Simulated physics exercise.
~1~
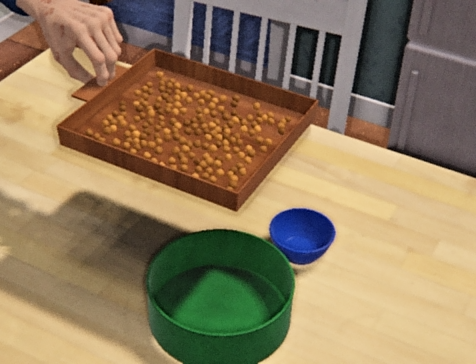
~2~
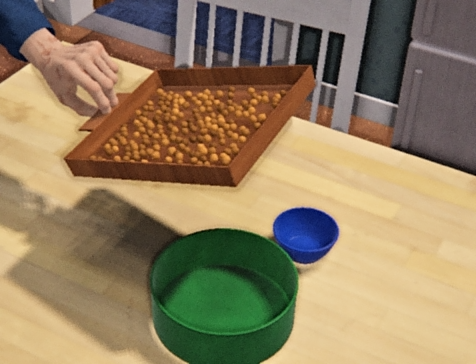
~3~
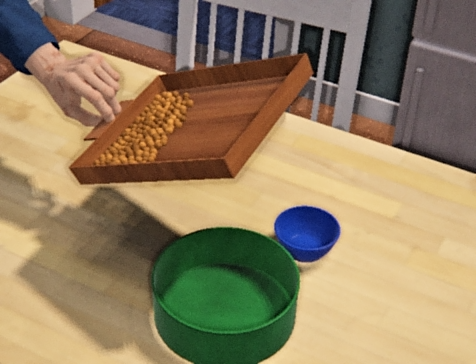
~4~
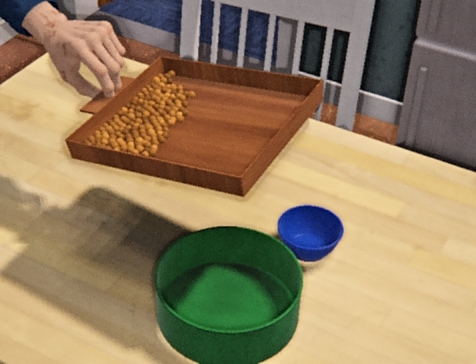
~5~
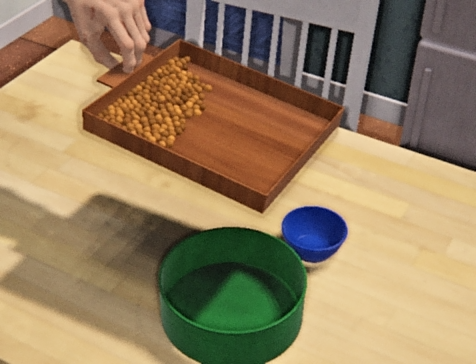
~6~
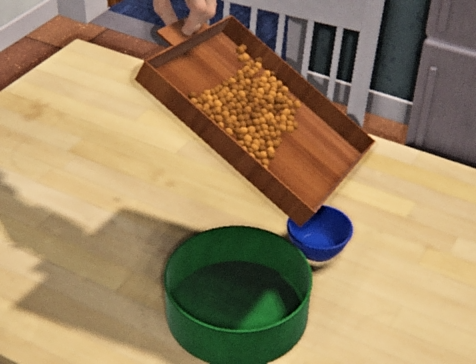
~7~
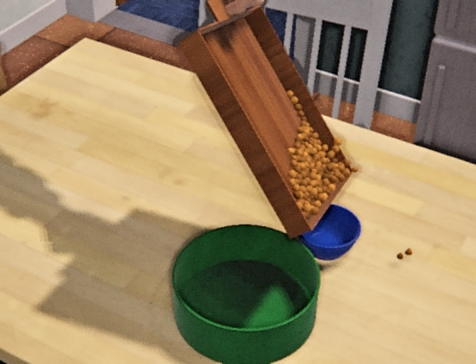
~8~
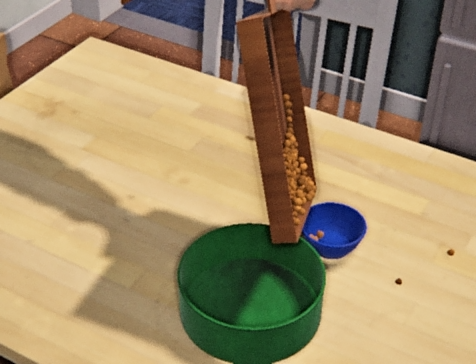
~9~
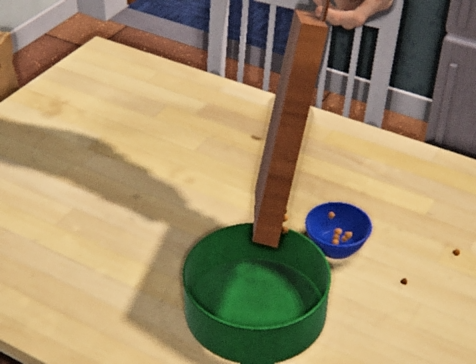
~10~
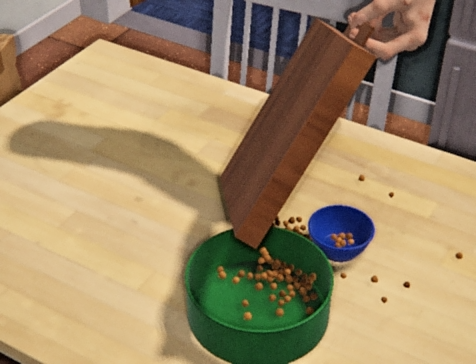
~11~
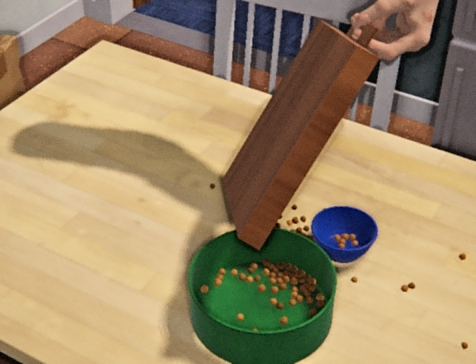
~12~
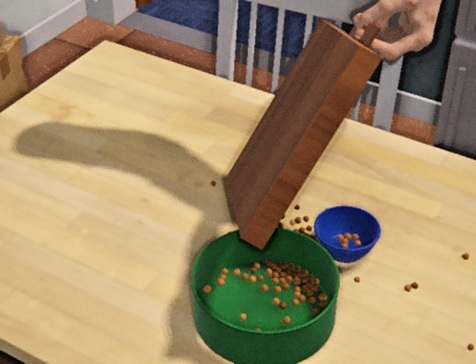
Wooden tray of roasted chickpeas tilting one way, levelling, then tipping steeply by hand, spilling them into green pot, blue bowl and across table.
